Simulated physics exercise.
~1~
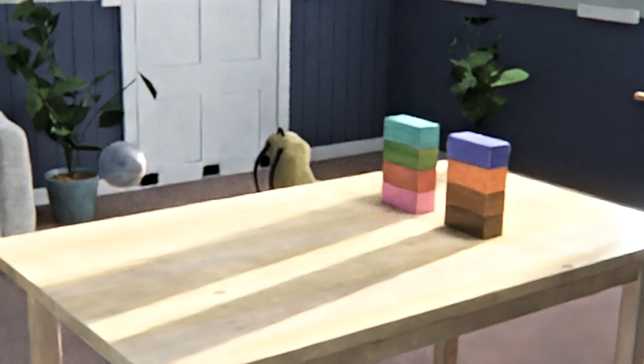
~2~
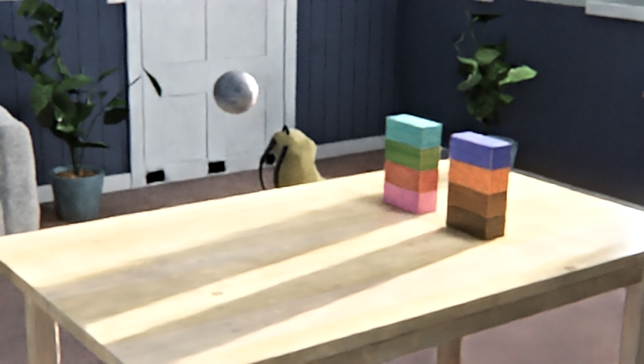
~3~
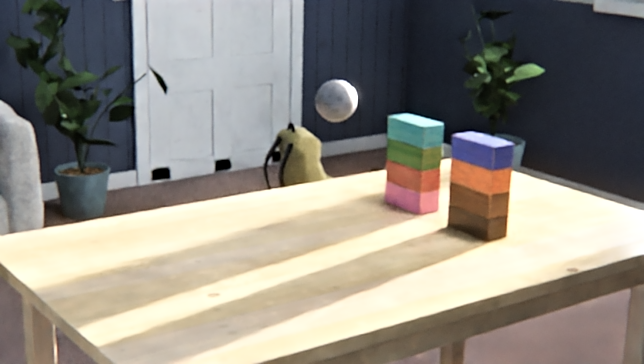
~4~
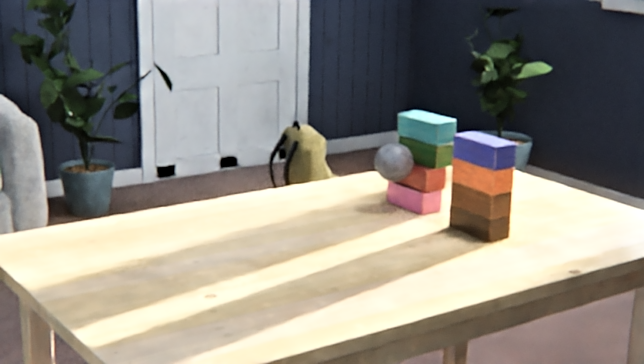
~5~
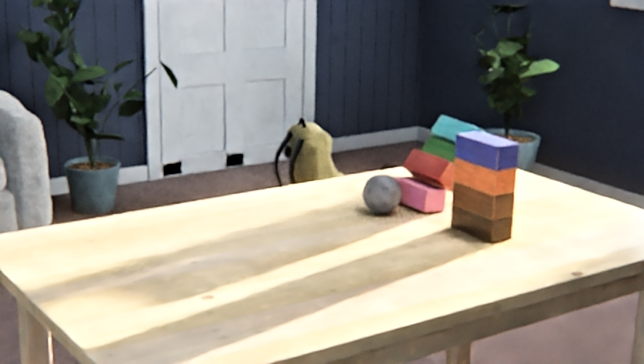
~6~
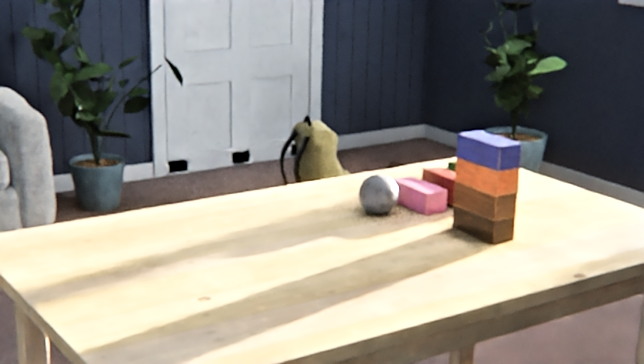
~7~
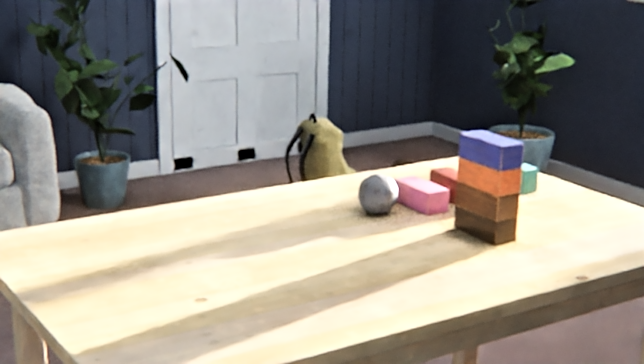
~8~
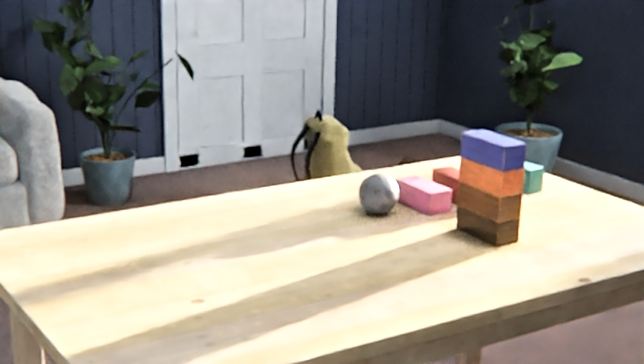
Two stacks of coloured blocks stand near the right end of a pale wooden table, seen from slightly above in a room with a white door, dark panelled walls and potted plants. The left stack is turquoise, green, red and pink, and the right one blue over orange and browns. A grey ball flies in from the left, rises, then drops into the left stack. Its upper three blocks tip right and tumble behind the other stack, while the pink block stays put. The ball rests beside the pink block, and the blue-topped stack remains upright as the view drifts slightly.
